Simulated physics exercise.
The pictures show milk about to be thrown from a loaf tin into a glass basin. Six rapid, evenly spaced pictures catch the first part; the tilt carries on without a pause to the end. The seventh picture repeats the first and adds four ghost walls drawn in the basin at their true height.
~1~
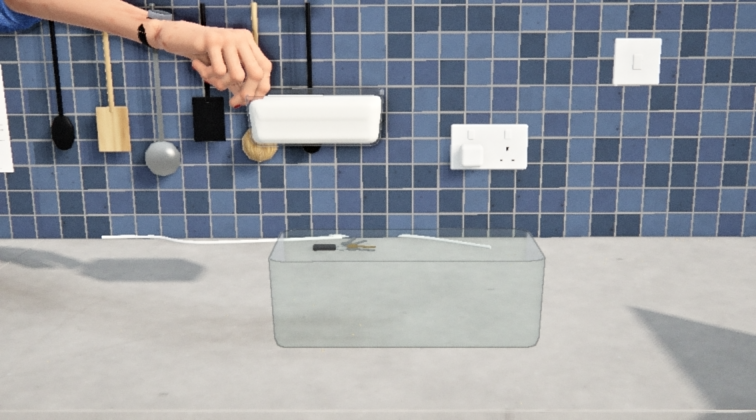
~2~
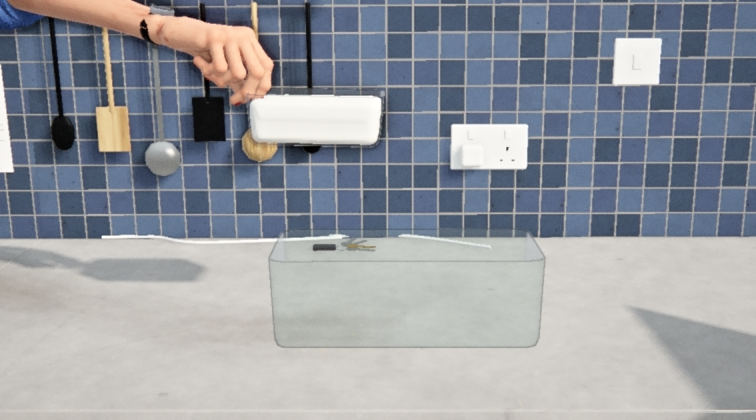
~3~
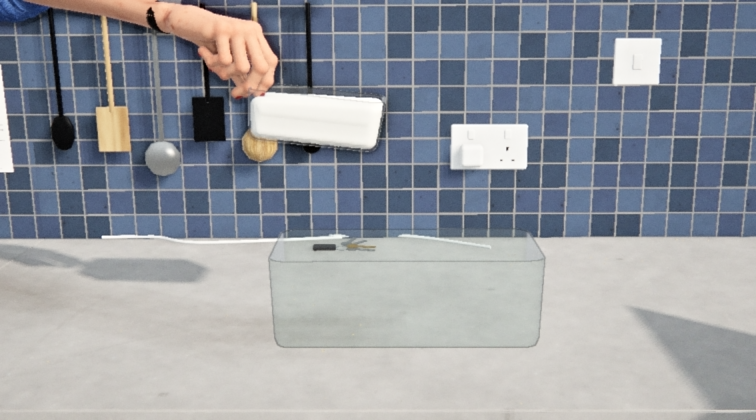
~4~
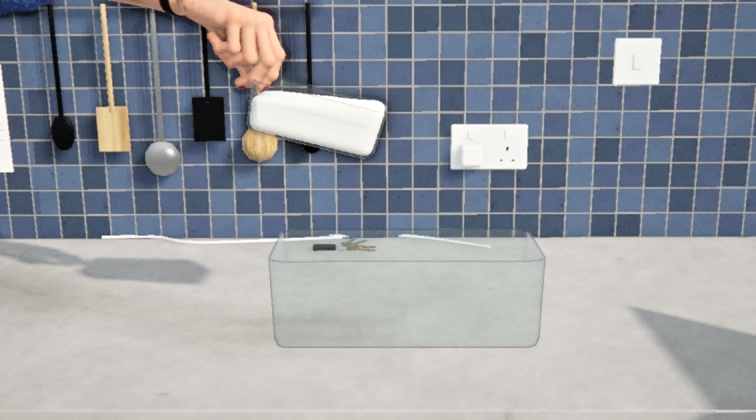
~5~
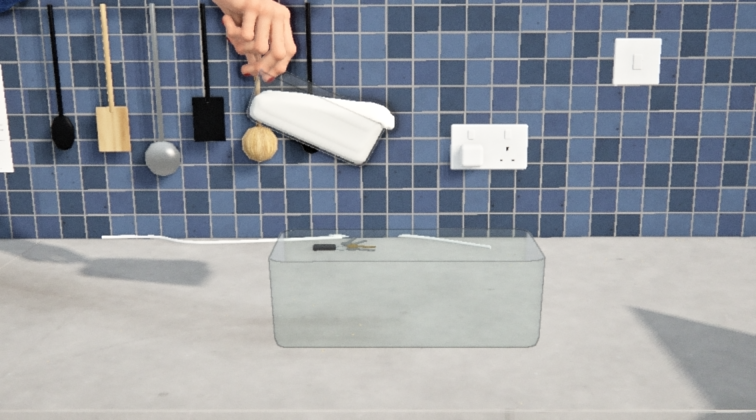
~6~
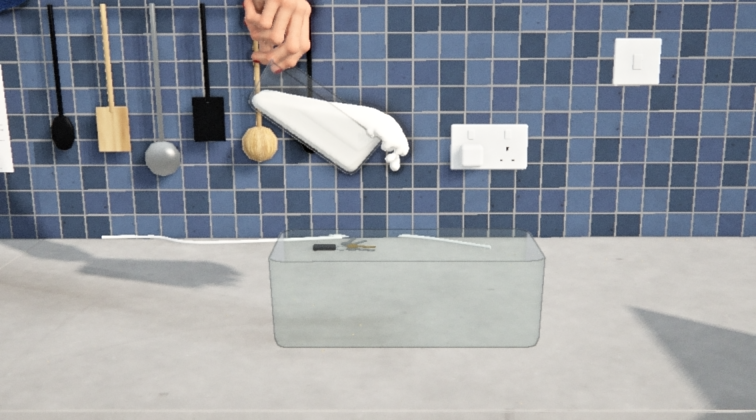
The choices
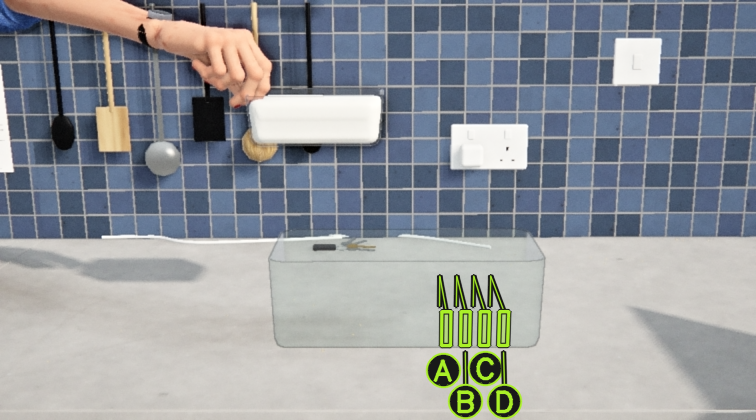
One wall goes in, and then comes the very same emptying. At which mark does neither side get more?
Use position A.
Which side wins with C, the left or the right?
More ends on the left.
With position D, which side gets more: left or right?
The left one.
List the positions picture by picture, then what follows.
Upright, lip at (381, 91); basin from (275, 346) to (539, 345); nothing has left yet, in the first frame.
Upright, lip at (382, 93); nothing has left yet, in the second frame.
Tipped about 6°, lip at (383, 99); nothing has left yet, in the third frame.
Tipped about 14°, lip at (385, 108); milk is over the lip, down to (381, 107), in the fourth frame.
Tipped about 24°, lip at (385, 120); milk is over the lip, down to (390, 124), in the fifth frame.
Tipped about 36°, lip at (383, 133); milk is over the lip, down to (395, 164), in the sixth frame.
In lime, A at (446, 352); B at (465, 352); C at (484, 352); D at (503, 352).
Choosing A, about 49 % ends left of the wall and 44 % right of it; 7 % is lost outside.
Choosing B, about 77 % ends left of the wall and 13 % right of it; 10 % is lost outside.
Choosing C, about 88 % ends left of the wall and 6 % right of it; 7 % is lost outside.
Choosing D, about 87 % ends left of the wall and 6 % right of it; 7 % is lost outside.
